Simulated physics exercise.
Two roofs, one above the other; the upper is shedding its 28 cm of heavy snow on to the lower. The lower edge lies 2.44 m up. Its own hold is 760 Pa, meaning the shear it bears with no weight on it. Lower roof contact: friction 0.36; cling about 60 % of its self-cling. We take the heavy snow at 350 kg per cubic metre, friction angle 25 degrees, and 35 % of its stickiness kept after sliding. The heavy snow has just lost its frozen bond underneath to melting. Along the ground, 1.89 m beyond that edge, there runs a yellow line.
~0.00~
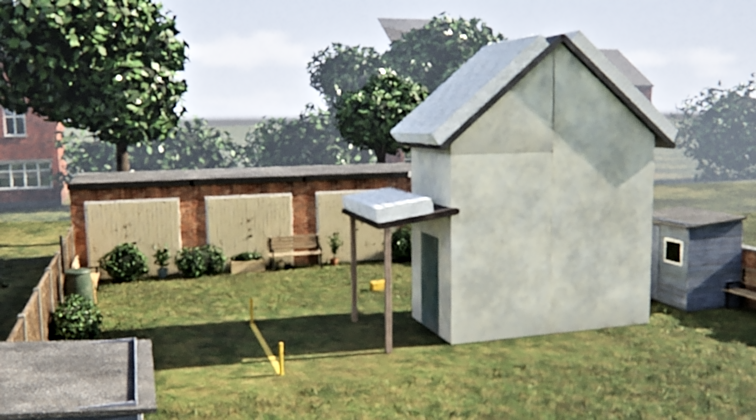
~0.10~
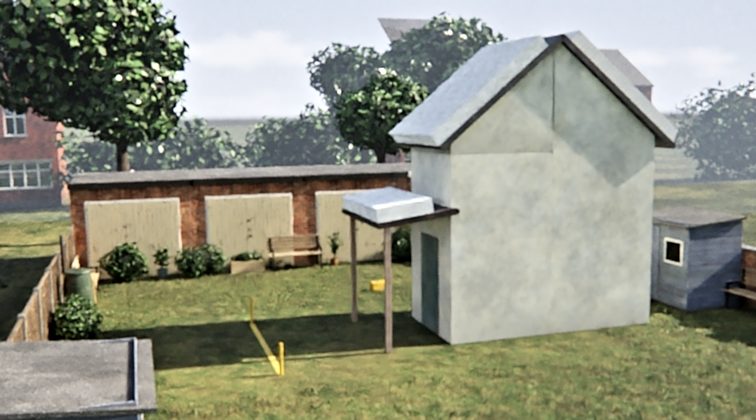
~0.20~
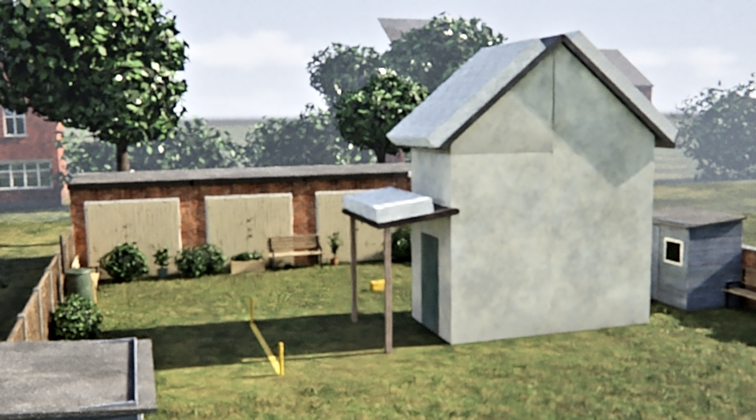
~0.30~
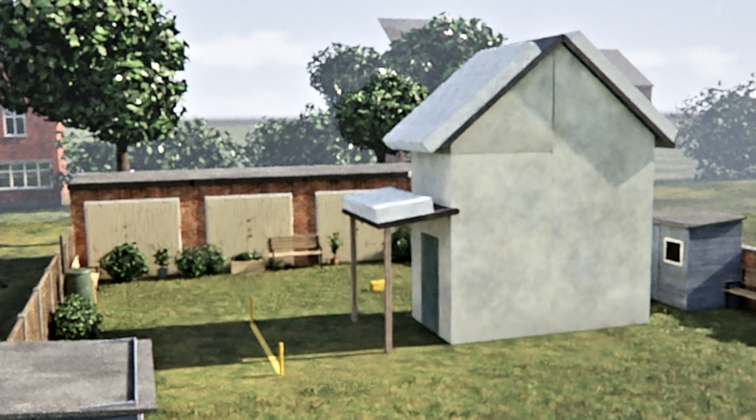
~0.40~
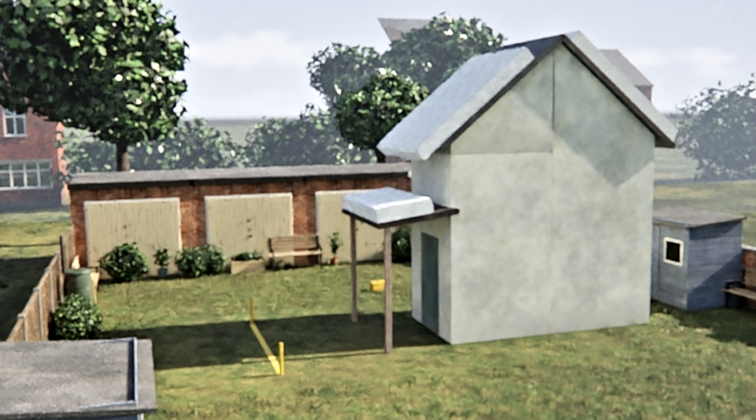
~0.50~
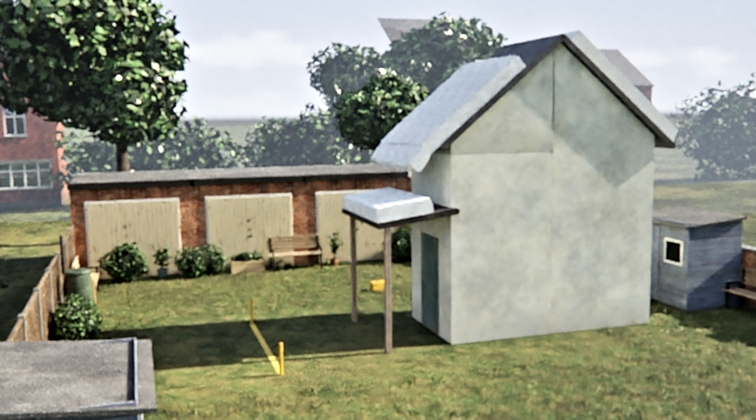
A tall pale house with a small snow-topped porch roof stood on a lawn, and the thick snow on its upper roof slid slowly down to the left, poking past the edge and starting to crack.
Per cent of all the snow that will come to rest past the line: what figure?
Near 48 %.
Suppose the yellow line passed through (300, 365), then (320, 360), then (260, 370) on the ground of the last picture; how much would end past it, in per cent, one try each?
First try around 60 per cent, second around 70 per cent, third around 40 per cent.
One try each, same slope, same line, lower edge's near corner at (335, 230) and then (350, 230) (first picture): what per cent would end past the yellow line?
I'd expect around 30 percent the first time and around 40 percent the second.
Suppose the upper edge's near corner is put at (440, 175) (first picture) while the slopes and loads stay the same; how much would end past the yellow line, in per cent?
Roughly 25 %.
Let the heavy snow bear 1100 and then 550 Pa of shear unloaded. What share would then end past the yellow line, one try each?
Respectively 40 % and 50 %.
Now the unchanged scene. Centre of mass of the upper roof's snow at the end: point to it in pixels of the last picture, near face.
Around (249, 353).
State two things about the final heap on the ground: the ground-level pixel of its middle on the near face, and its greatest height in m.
The heap centres close to (260, 370) and stands about 0.3 m tall.
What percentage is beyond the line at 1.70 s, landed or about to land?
25 percent.
After 1.05 s, none is below the lower edge and 0 % is past the line.
After 1.70 s, 74 % is below the lower edge and 25 % is past the line.
After 2.35 s, 77 % is below the lower edge and 48 % is past the line.
After 3.00 s, 77 % is below the lower edge and 48 % is past the line.
After 3.10 s, at the end, 77 % is below the lower edge and 48 % is past the line.
